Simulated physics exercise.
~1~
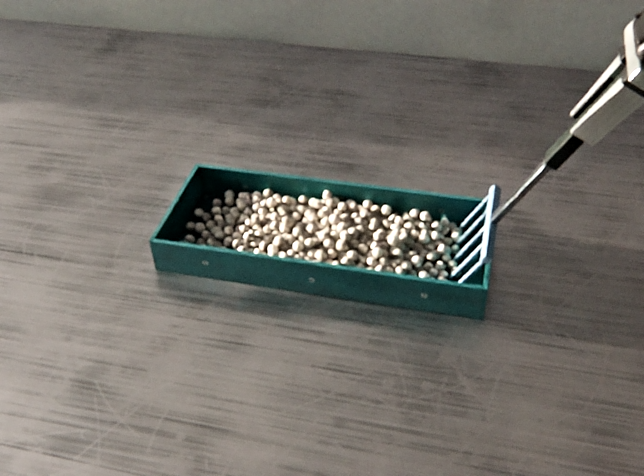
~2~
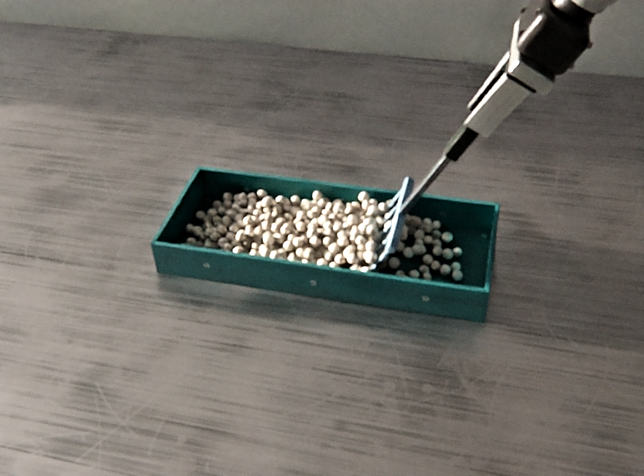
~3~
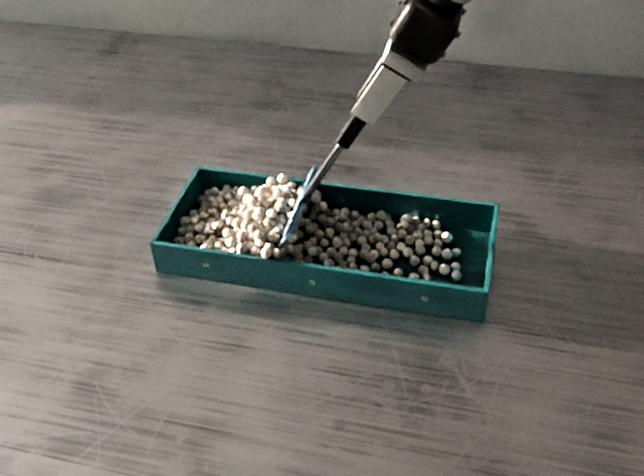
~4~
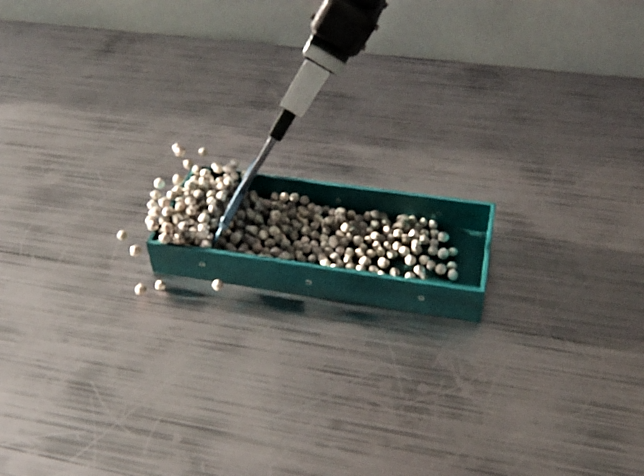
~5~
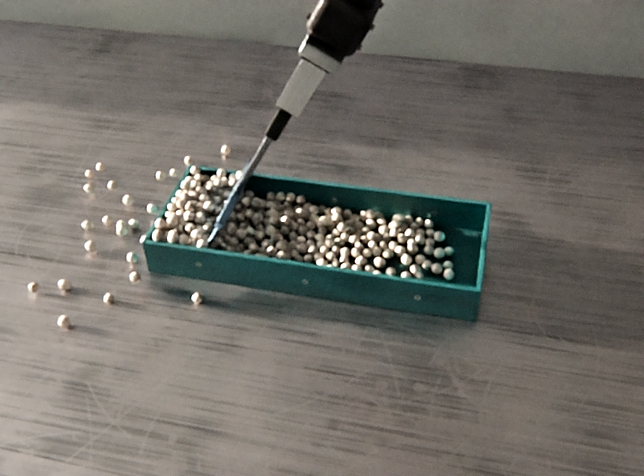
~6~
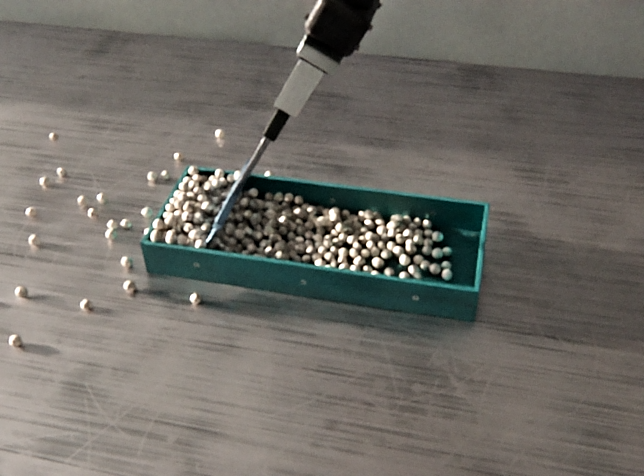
A robot arm drags a rake leftward through a green tray of pale beads, heaping them against the left end until some spill over the edges and scatter across the table. The rake stops near that end, with most beads still in the tray.
